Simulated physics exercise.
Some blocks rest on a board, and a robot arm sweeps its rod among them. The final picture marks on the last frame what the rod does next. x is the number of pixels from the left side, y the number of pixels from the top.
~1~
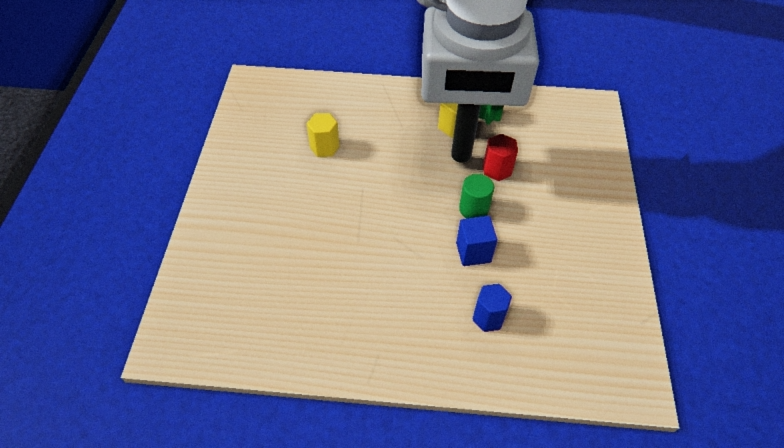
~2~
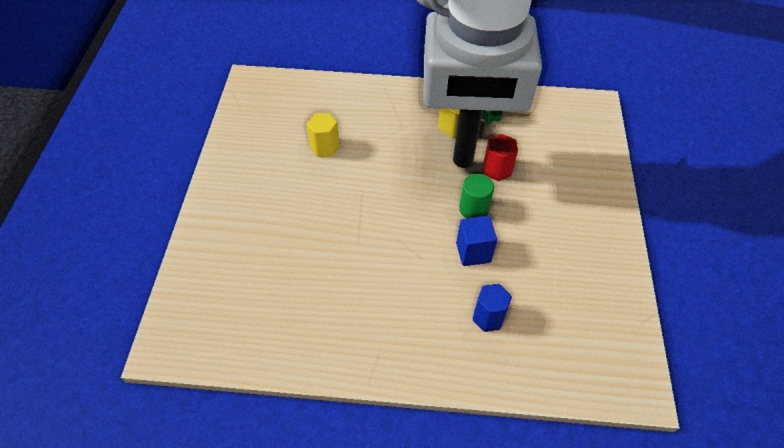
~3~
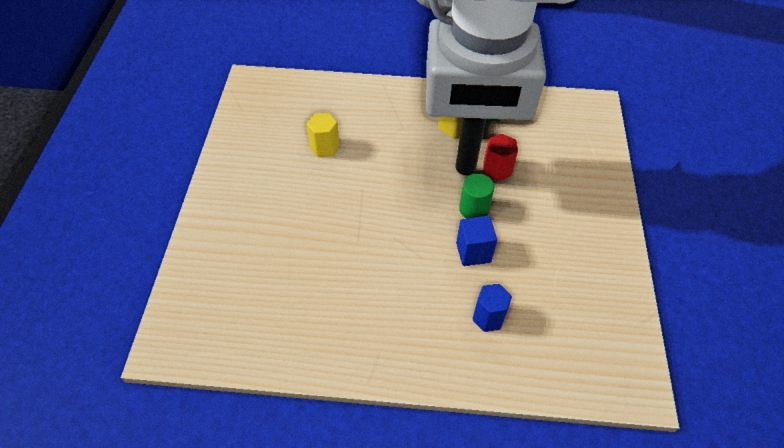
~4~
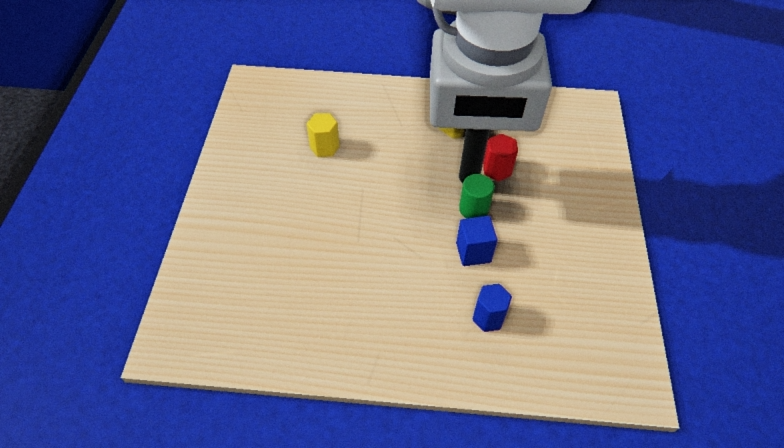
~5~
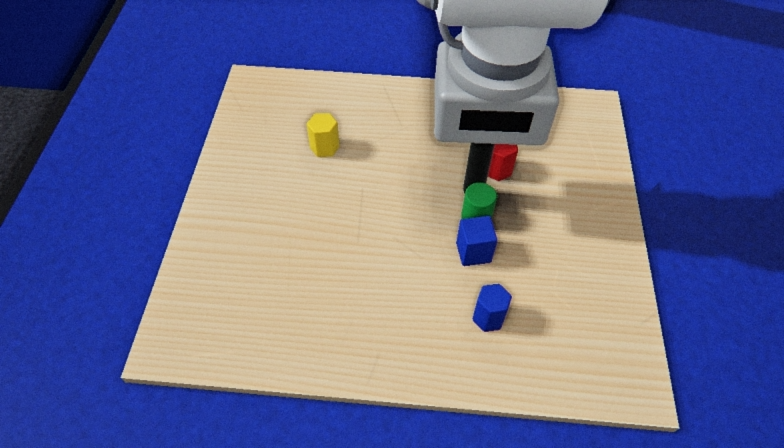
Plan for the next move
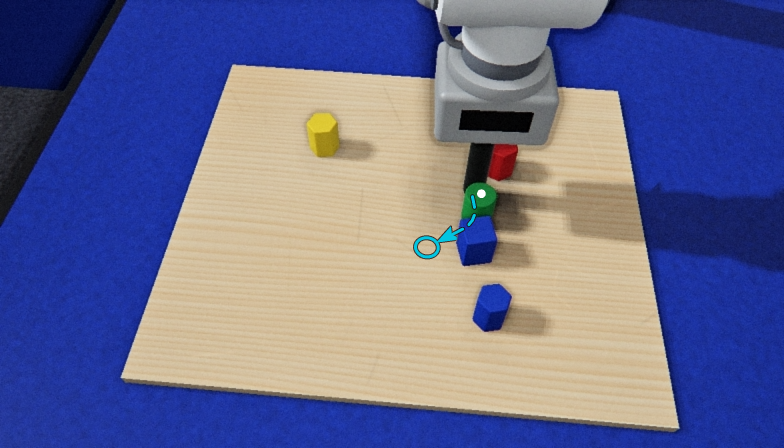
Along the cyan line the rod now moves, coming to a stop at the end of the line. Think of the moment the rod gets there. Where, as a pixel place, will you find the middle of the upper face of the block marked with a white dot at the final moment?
It should be at (488, 223) by then.
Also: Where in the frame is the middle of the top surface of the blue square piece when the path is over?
Put as a pixel place, it's (483, 251).
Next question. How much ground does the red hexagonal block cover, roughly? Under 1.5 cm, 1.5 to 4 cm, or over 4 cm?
The answer is under 1.5 cm.
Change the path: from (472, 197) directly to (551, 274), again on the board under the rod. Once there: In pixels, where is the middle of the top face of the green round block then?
I'd guess (514, 242).
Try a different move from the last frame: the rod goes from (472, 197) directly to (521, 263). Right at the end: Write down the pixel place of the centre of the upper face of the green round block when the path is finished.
The middle of the upper face of the green round block will lie at about (510, 258) in the picture.
Drawn move, from (472, 197) over (473, 219) and (452, 235) to (427, 247); the dot is on the green round block.
What follows on the original path. Halfway along, rod at (465, 223); blue square piece at (482, 251), turned 45° clockwise; green round block at (488, 223).
At the end, rod at (427, 242); blue square piece at (483, 251), turned 45° clockwise; green round block at (488, 223); red hexagonal block still.
